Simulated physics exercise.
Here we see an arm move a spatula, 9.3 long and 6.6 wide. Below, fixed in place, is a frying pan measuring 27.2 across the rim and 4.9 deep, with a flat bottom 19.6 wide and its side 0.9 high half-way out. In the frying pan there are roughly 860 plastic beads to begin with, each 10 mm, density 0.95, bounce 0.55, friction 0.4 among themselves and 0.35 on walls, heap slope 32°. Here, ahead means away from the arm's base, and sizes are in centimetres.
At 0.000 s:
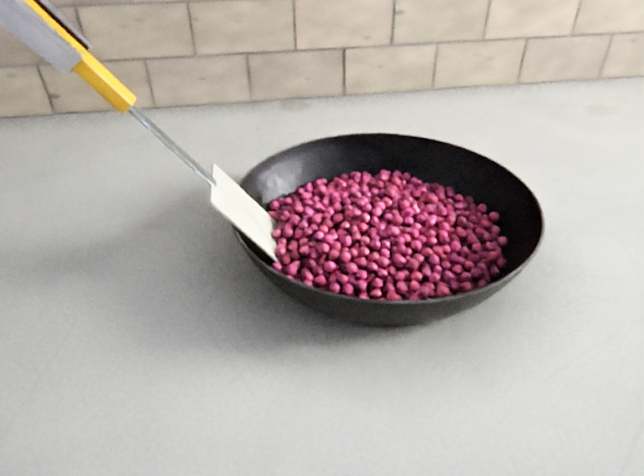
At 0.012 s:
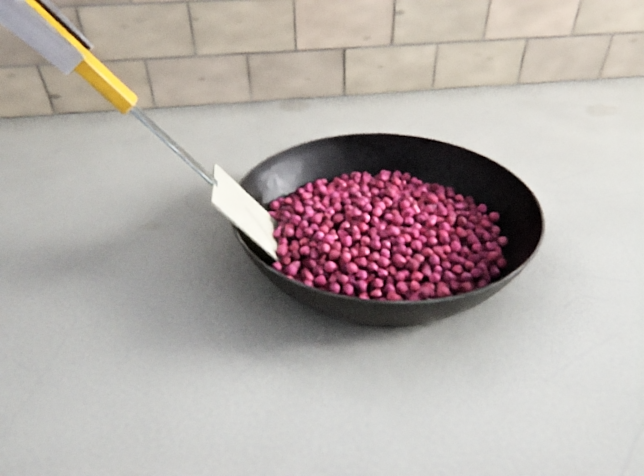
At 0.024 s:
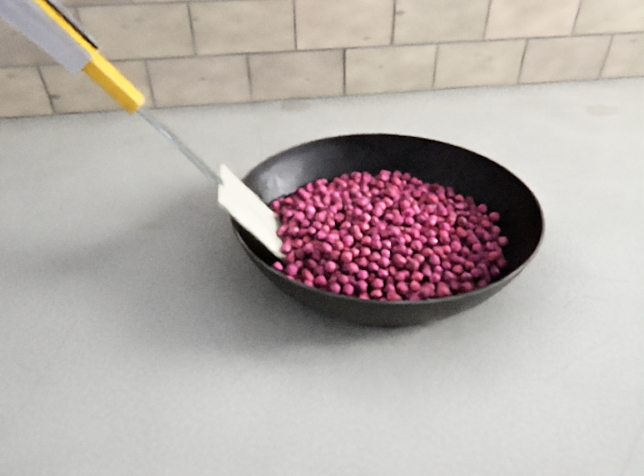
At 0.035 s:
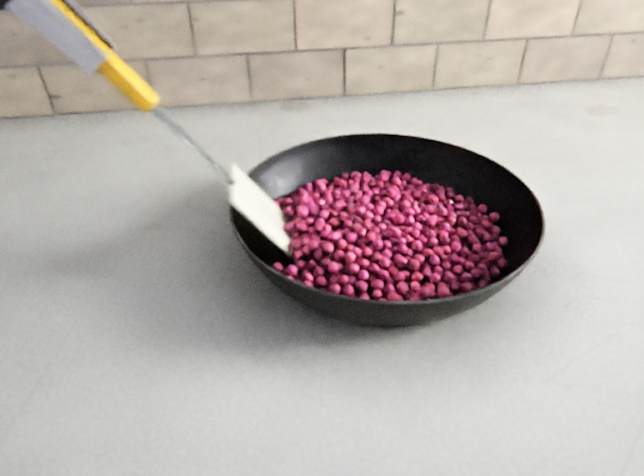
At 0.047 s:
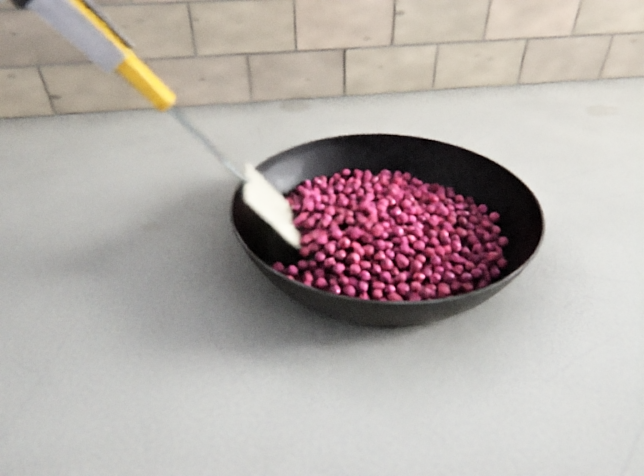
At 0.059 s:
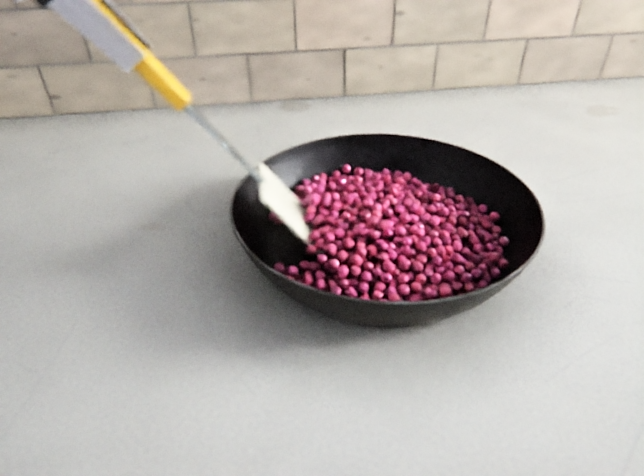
On a gray countertop before a beige tiled wall, a black pan holds a heap of purplish-pink beads, with a white spatula at its left edge. The arm holding the spatula barely moves at first, then slides the blade rightward into the pan, nudging the beads on the left slightly inward.
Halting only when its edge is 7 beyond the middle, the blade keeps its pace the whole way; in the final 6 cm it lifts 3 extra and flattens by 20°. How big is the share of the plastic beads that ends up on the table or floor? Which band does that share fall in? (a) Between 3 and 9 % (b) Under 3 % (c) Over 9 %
(a) Between 3 and 9 %.
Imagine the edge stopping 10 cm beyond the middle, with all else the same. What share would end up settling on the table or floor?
About 15 %.
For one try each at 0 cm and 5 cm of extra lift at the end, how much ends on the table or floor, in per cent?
0 and 10 per cent.
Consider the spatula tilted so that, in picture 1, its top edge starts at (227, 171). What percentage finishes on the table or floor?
Roughly 5%.
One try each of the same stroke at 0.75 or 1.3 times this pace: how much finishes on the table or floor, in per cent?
Around 0 per cent and around 10 per cent.
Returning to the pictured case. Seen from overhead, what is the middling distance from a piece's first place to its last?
About 2 cm.
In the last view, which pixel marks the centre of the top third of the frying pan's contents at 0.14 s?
(409, 212).
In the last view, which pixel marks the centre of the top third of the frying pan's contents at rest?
Roughly (468, 211).
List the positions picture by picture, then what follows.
Spatula top edge at (211, 181), sloping 54°; upper third of the load around (378, 224), from x 270 to 505, top at y 175; 857 in the frying pan, in the first frame.
Spatula top edge at (213, 182), sloping 54°; upper third of the load around (377, 223), from x 270 to 505, top at y 175, in the second frame.
Spatula top edge at (219, 181), sloping 54°; upper third of the load around (375, 225), from x 270 to 505, top at y 175, in the third frame.
Spatula top edge at (231, 181), sloping 54°; upper third of the load around (371, 223), from x 270 to 505, top at y 175, in the fourth frame.
Spatula top edge at (245, 180), sloping 54°; upper third of the load around (369, 220), from x 270 to 505, top at y 175, in the fifth frame.
Spatula top edge at (260, 179), sloping 54°; upper third of the load around (370, 218), from x 270 to 505, top at y 170; 857 in the frying pan, in the sixth frame.
By 0.10 s, sloping 54°, highest piece 6 above the table; 857 in the frying pan.
By 0.14 s, sloping 48°, highest piece 7 above the table; 857 in the frying pan.
By 0.36 s, sloping 34°, highest piece 6 above the table; 816 in the frying pan, 34 on the table or floor, 7 on the blade or in flight.
By 1.41 s, sloping 34°, highest piece 5 above the table; 814 in the frying pan, 43 on the table or floor.
Final count, 814 in the frying pan, 43 on the table or floor. That is 5 % on the table or floor.
